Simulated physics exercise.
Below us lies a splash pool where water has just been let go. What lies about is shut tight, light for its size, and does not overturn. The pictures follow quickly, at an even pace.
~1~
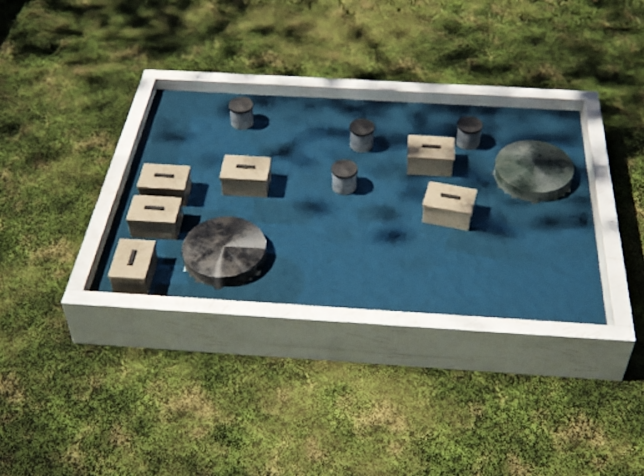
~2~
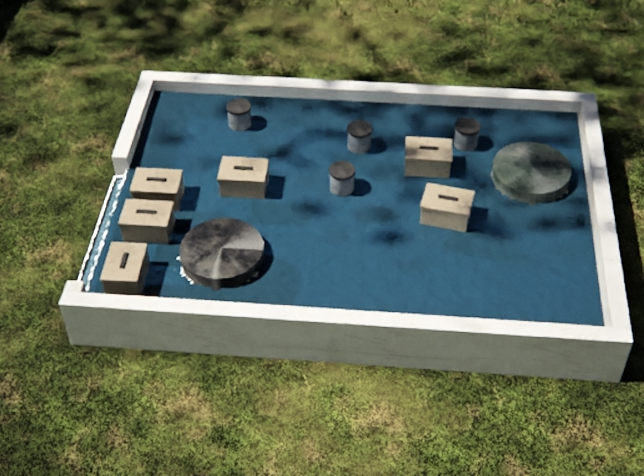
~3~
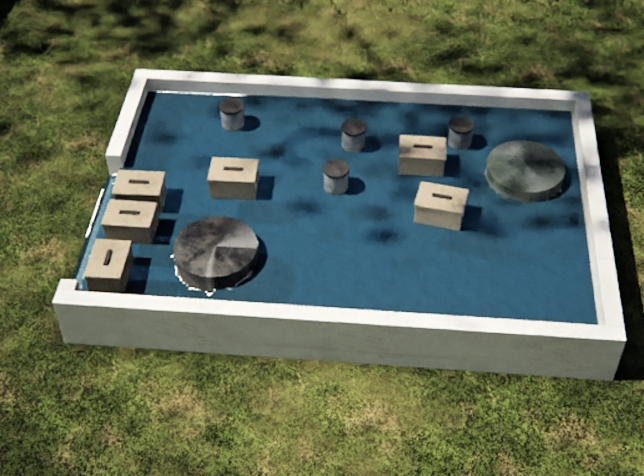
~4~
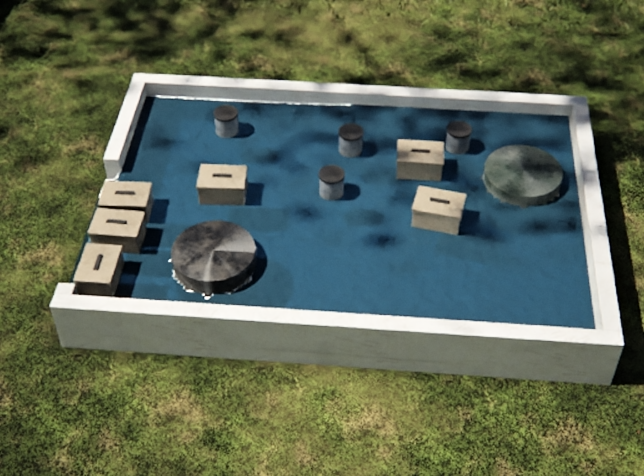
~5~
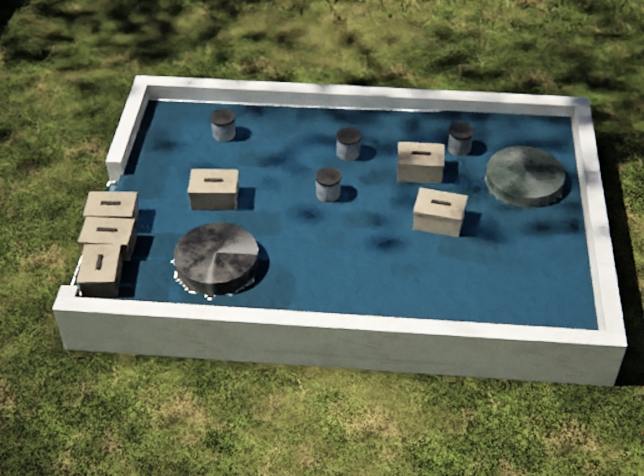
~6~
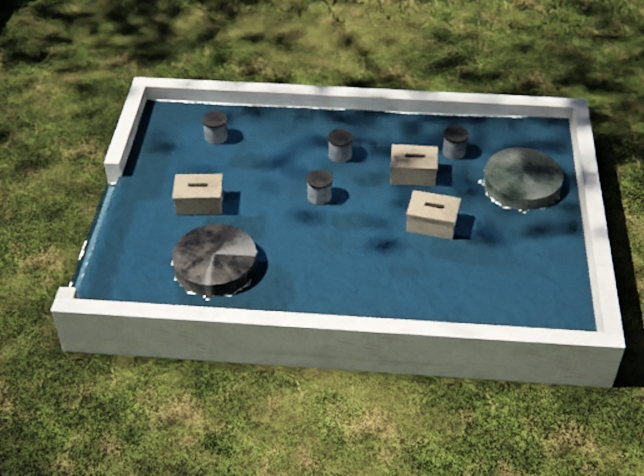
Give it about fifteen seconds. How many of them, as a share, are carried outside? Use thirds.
That comes to one to two thirds.
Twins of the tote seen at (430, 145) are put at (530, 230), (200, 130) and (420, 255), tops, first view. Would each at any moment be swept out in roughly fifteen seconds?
In turn: Stays, carried outside, still in.
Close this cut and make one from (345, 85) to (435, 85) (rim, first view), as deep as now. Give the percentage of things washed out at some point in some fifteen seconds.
Near 10 in a hundred.
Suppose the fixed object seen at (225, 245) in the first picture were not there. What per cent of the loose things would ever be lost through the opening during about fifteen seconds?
I make it 40 per cent.
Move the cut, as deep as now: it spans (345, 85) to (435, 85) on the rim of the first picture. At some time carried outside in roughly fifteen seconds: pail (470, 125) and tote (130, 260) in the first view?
As listed: Gone, stays.
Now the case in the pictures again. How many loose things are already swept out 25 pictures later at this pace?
The number is 4.
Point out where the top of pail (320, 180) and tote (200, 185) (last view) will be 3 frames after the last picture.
Roughly at (294, 175) and (156, 194).
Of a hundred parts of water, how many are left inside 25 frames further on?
About 70 per cent.
A moment on, 3 of 10 are out; 7 afloat.
Next, 4 of 10 are out; 6 afloat.
Later, 4 of 10 are out; 6 afloat.
In the end, 4 of 10 are out; 6 afloat.
